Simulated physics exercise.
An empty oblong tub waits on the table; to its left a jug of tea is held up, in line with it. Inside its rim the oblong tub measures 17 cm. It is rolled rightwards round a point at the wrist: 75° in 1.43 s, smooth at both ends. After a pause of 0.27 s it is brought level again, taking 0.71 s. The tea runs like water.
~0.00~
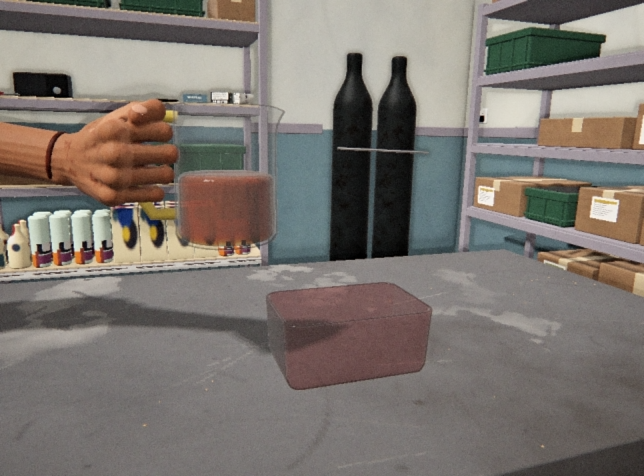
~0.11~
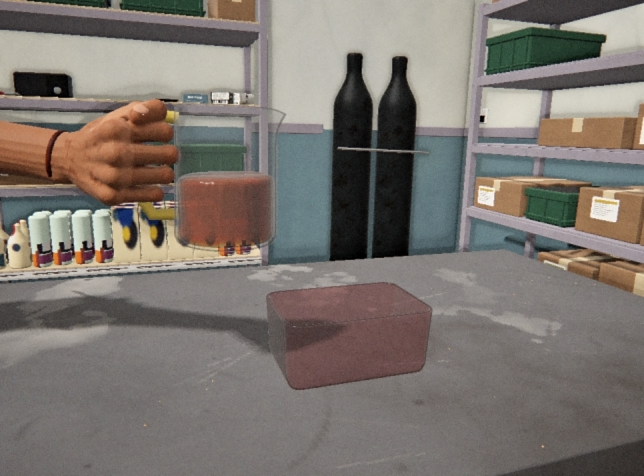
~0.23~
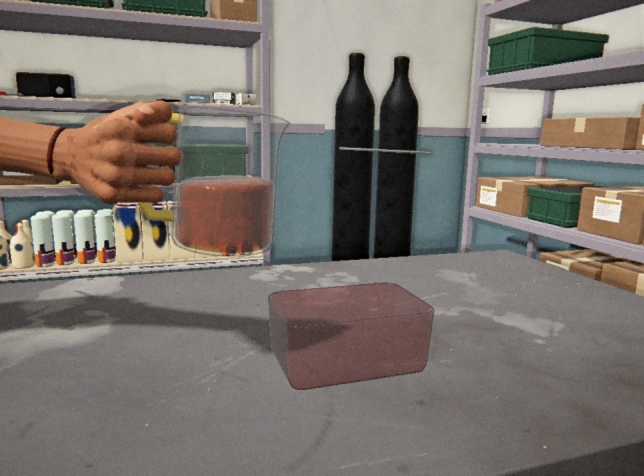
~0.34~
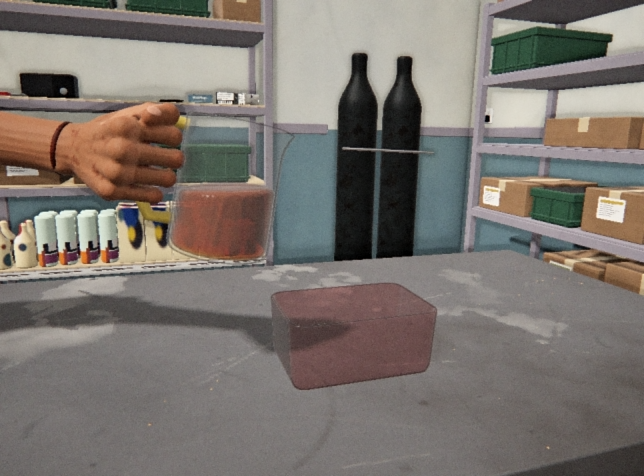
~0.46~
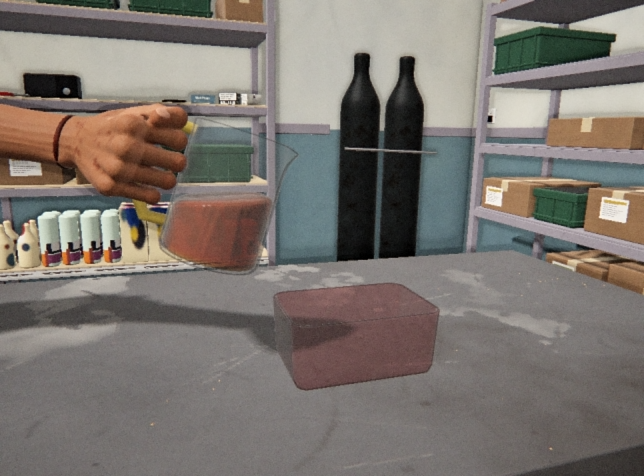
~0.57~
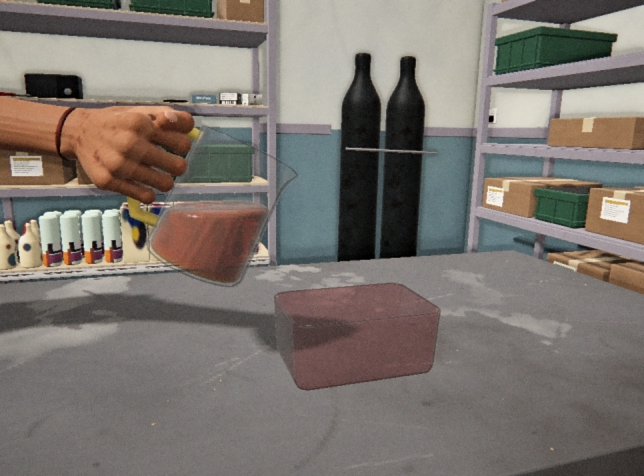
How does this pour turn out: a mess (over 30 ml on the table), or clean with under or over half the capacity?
Expect this: Spilt liquid outside.
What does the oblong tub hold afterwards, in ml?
Some 30 ml.
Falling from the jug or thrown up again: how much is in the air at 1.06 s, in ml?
About 5 ml.
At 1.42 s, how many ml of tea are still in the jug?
Some 410 ml.
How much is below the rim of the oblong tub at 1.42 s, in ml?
Some 10 ml.
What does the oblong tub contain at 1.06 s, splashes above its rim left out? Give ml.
Close to 0 ml.
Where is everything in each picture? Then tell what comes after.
Tilt 0°; pouring edge (284, 110); surface from (188, 175) to (261, 174); the oblong tub's rim runs from (275, 310) to (412, 297), in the first picture.
Tilt 1°; pouring edge (285, 113); surface from (186, 178) to (261, 175), in the second picture.
Tilt 5°; pouring edge (289, 122); surface from (187, 182) to (264, 180), in the third picture.
Tilt 10°; pouring edge (294, 136); surface from (184, 189) to (261, 188), in the fourth picture.
Tilt 17°; pouring edge (298, 154); surface from (180, 201) to (261, 196), in the fifth picture.
Tilt 26°; pouring edge (298, 174); surface from (164, 217) to (258, 206), in the sixth picture.
By 1.06 s the tilt is 63° and the oblong tub has 0 ml, the jug 525 ml, and 0 ml is on the table.
By 1.42 s the tilt is 75° and the oblong tub has 10 ml, the jug 405 ml, and 55 ml is on the table.
By 1.79 s the tilt is 72° and the oblong tub has 15 ml, the jug 295 ml, and 185 ml is on the table.
By 2.20 s the tilt is 15° and the oblong tub has 30 ml, the jug 285 ml, and 215 ml is on the table.
At rest the oblong tub has 30 ml, the jug 285 ml, and 215 ml is on the table.
